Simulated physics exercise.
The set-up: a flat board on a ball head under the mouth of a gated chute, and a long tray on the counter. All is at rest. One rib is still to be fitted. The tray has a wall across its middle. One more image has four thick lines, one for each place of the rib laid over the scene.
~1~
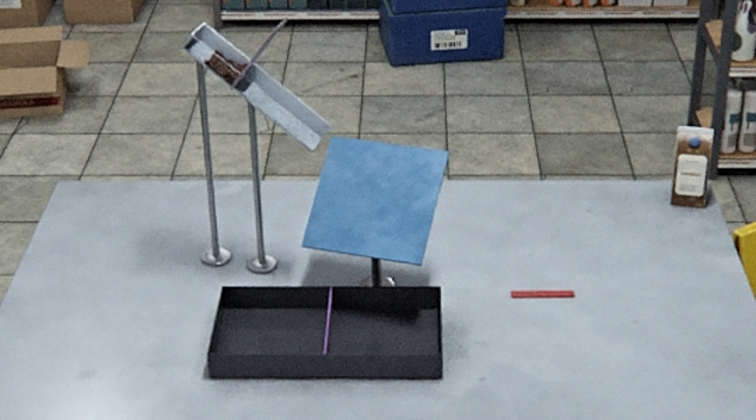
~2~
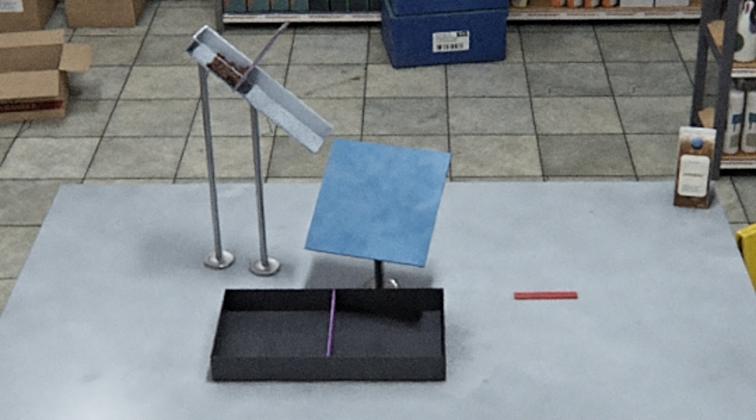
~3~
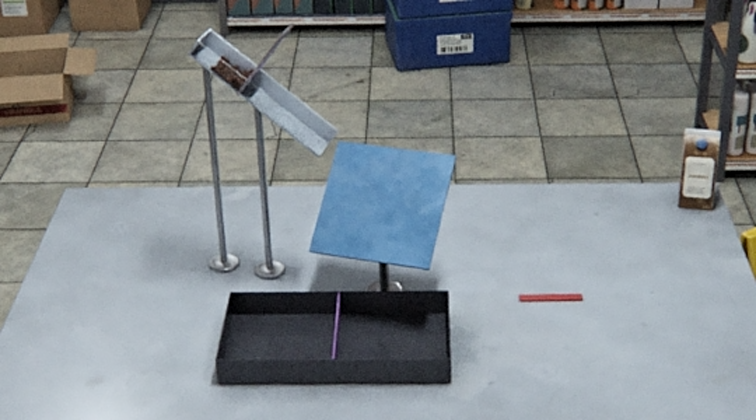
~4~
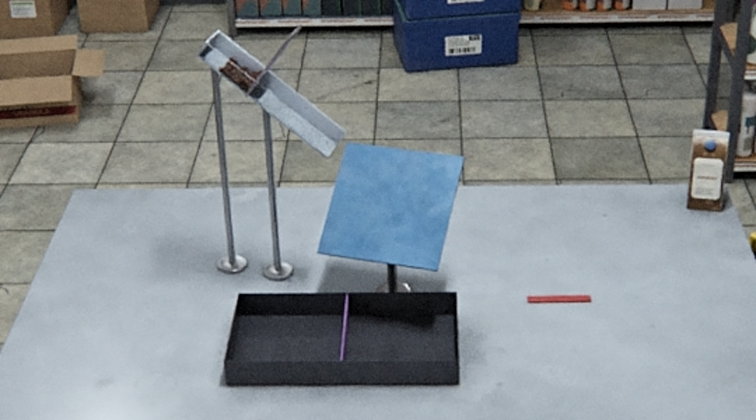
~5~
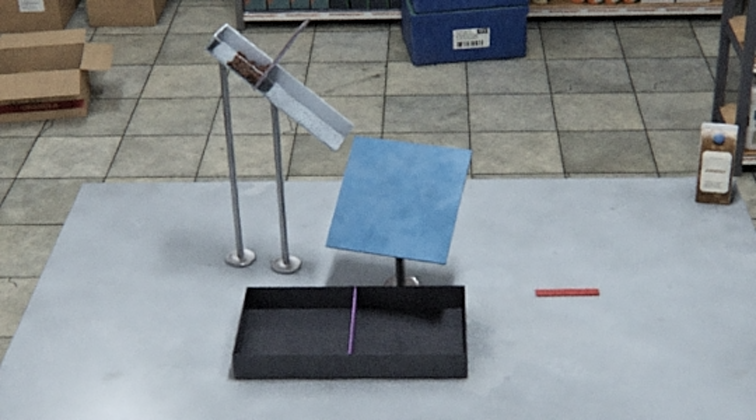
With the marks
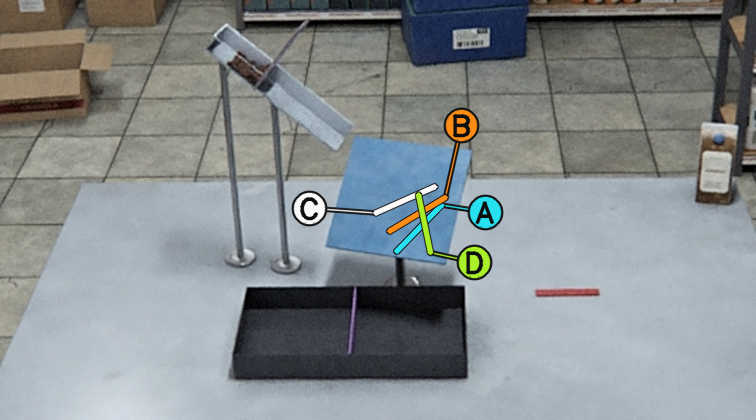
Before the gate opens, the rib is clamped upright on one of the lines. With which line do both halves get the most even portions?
Best: B.
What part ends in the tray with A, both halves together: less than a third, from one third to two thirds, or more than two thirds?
It is more than two thirds.
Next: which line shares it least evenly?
That is line D.
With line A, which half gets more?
More lands on the right.
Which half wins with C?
Left.
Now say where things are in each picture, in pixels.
In the first picture, load behind the gate (231, 69), allspice berries; lip of the chute (317, 145), sloping fairly steeply.
In the second picture, middle of the board (378, 200), tilted fairly steeply; middle of its low edge (363, 257); of its high edge (392, 145).
In the third picture, front corners of the tray (216, 360) and (450, 359); front end of its middle wall (333, 359).
In the fourth picture, middle of the load (246, 77); lip (332, 152).
In the fifth picture, middle of the load (254, 70); lip (340, 145).
On the marked copy, line A from (441, 205) to (396, 251); line B from (445, 197) to (389, 231); line C from (434, 186) to (375, 212); line D from (418, 194) to (430, 252).
With A, of what is caught, about a tenth in the left half, the larger part in the right.
With B, of what is caught, roughly half in the left half, roughly half in the right.
With C, of what is caught, the larger part in the left half, roughly a quarter in the right.
With D, of what is caught, not one piece in the left half, every piece in the right.
